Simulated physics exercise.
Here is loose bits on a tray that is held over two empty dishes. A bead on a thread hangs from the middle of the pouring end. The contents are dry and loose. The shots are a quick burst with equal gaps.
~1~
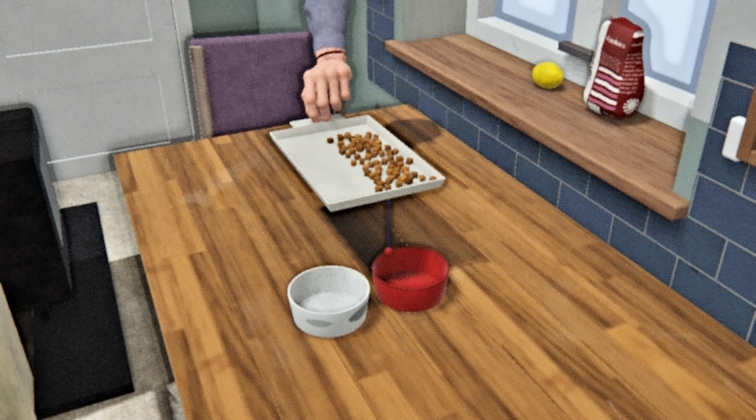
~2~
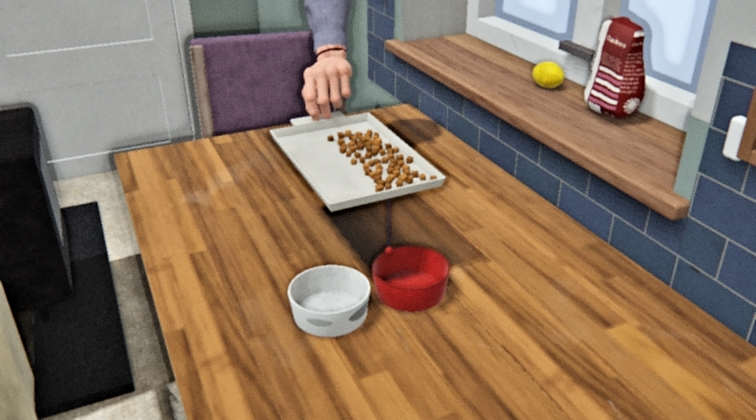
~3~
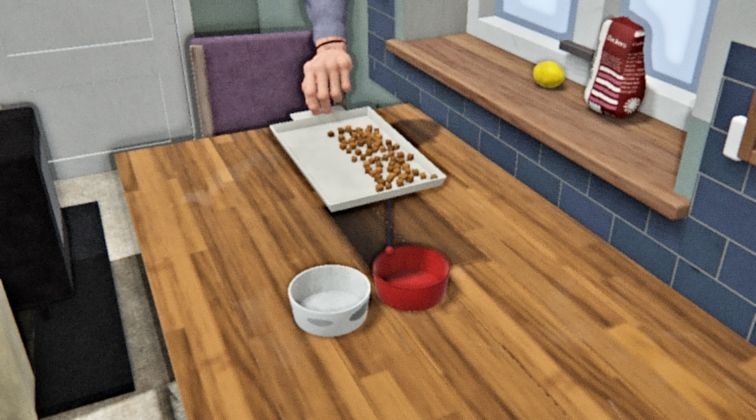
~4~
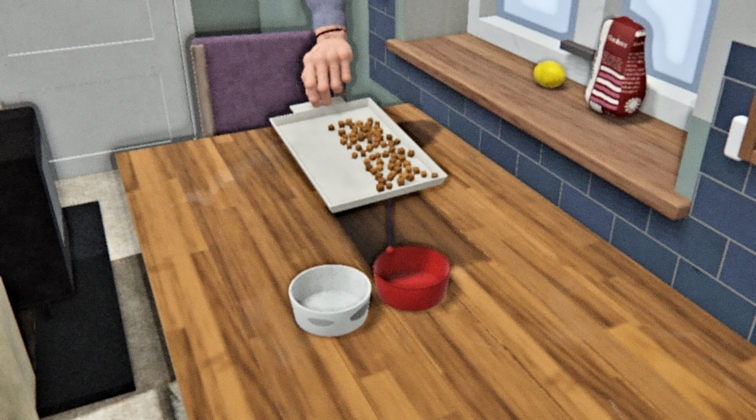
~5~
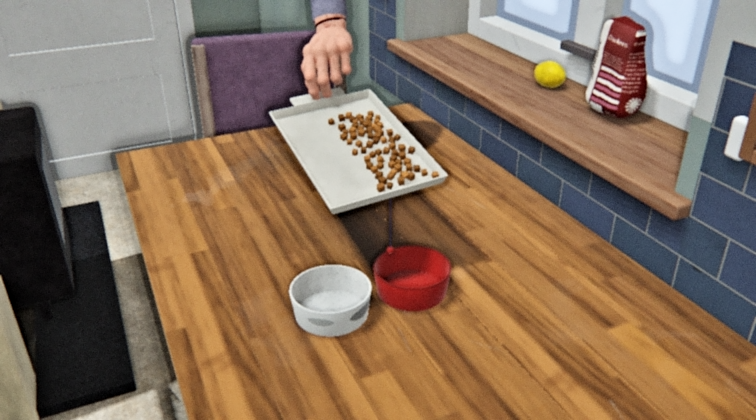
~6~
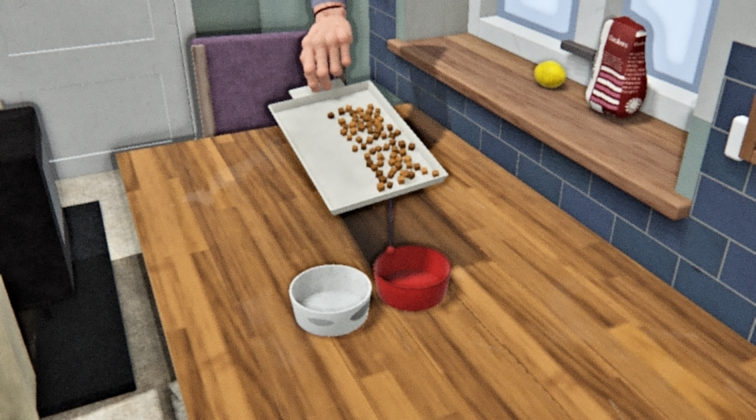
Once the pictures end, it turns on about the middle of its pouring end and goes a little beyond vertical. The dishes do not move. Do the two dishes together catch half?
The two hold more than half of the load.
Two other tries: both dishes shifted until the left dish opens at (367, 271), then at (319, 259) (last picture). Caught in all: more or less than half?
At the first place the larger part, at the second under half.
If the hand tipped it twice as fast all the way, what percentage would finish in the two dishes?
Close to 90 per cent.
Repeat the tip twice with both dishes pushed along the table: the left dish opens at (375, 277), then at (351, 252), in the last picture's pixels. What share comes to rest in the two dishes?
First some 60, then 20 per cent.
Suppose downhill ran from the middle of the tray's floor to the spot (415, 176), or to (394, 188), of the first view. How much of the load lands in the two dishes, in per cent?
The first gives 20 %, the second 60 %.
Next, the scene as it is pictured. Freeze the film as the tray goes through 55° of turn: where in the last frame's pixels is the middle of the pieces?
Close to (365, 188).
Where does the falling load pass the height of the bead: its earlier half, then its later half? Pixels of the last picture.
Around (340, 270) and then (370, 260).
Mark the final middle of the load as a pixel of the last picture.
At about (345, 305).
Shortly afterwards, tray tipped steeply; all but a few on the tray; a little in the air.
Next, tray tipped right over; the bulk on the tray; a little in the left dish; only a few outside both; only a few in the air.
Some moments later, tray tipped past a quarter turn; near two thirds in the left dish; near a quarter in the right dish; a little outside both.
In the end, tray tipped past a quarter turn; near two thirds in the left dish; near a quarter in the right dish; a little outside both.
